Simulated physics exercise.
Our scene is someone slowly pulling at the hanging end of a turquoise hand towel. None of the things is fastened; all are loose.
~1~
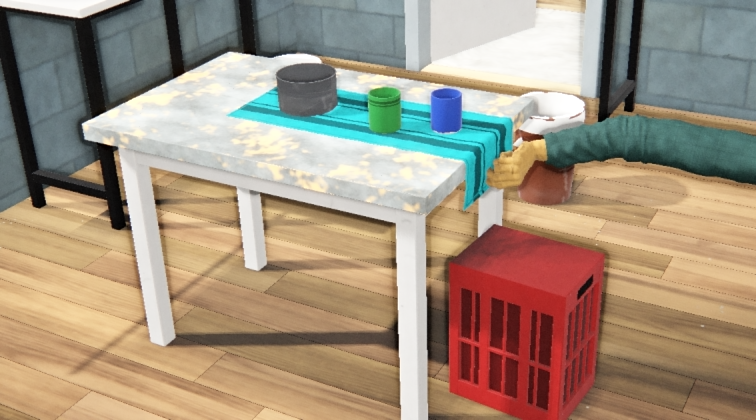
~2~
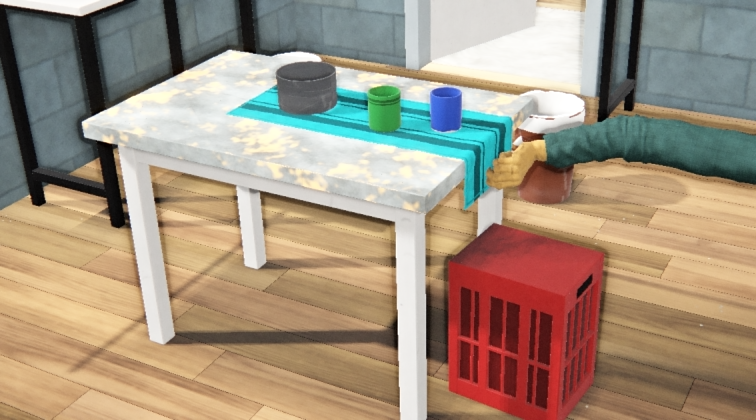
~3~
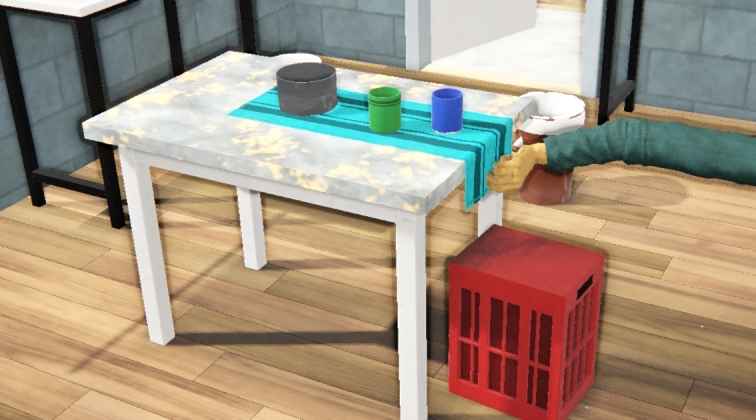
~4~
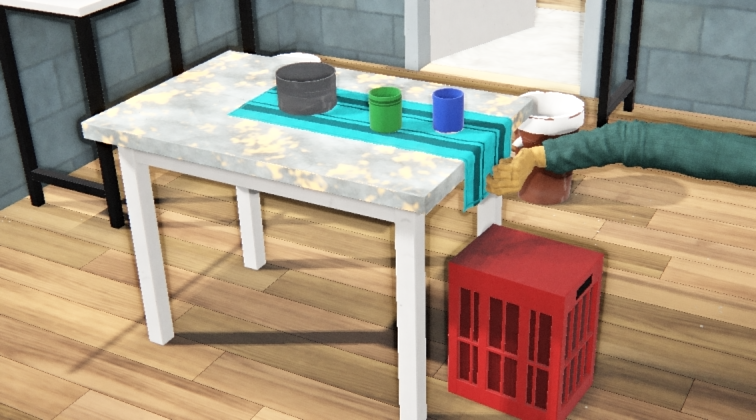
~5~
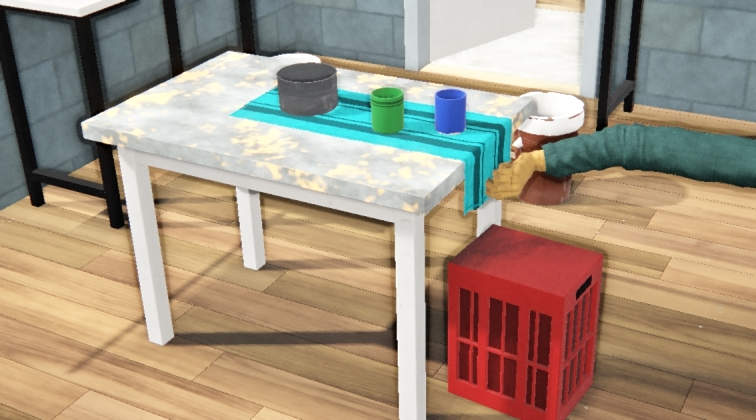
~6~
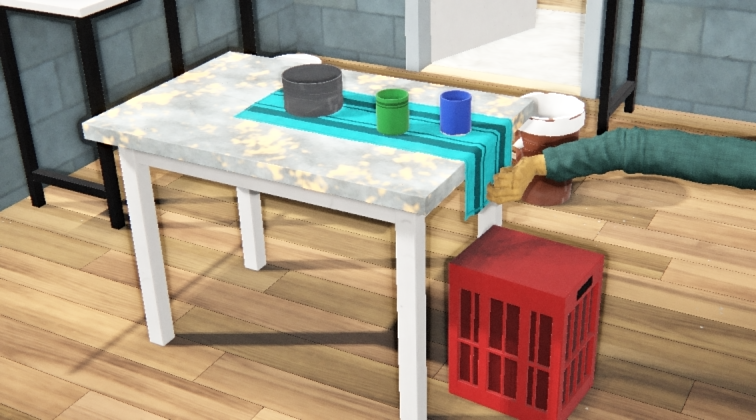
A green-sleeved arm reaches in from the right toward a white table with a marbled top, seen from slightly above in a room with a wooden floor. A dark grey pot, a green mug and a blue mug stand on a turquoise striped cloth, with a red crate below at right. The hand slowly pulls the hanging end slightly downward, and cloth, mugs and pot shift slightly right; the camera stays still.
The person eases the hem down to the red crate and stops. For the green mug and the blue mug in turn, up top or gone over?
Green mug: Up top; blue mug: Gone over.
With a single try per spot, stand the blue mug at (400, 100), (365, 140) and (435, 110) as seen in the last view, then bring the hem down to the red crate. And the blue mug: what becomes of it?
Position one sees it stay put, position two sees it stay put, position three sees it go off the side.
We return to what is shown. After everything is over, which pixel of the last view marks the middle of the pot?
The middle of it sits at pixel (364, 99).
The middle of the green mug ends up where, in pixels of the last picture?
It comes to rest around (448, 122).
Then, 0.20 s past the final frame, hem going down; green mug moved a little; blue mug moved a little.
Then, 0.54 s past the final frame, hem going down; green mug carried along near (430, 119); blue mug tipping at the edge near (501, 124).
Then, 0.94 s past the final frame, hem on the crate; green mug carried along near (448, 122); blue mug over the edge.
When it is over, hem on the crate; green mug carried along near (448, 122); blue mug over the edge. The green mug stays on the table and the blue mug goes over the edge.
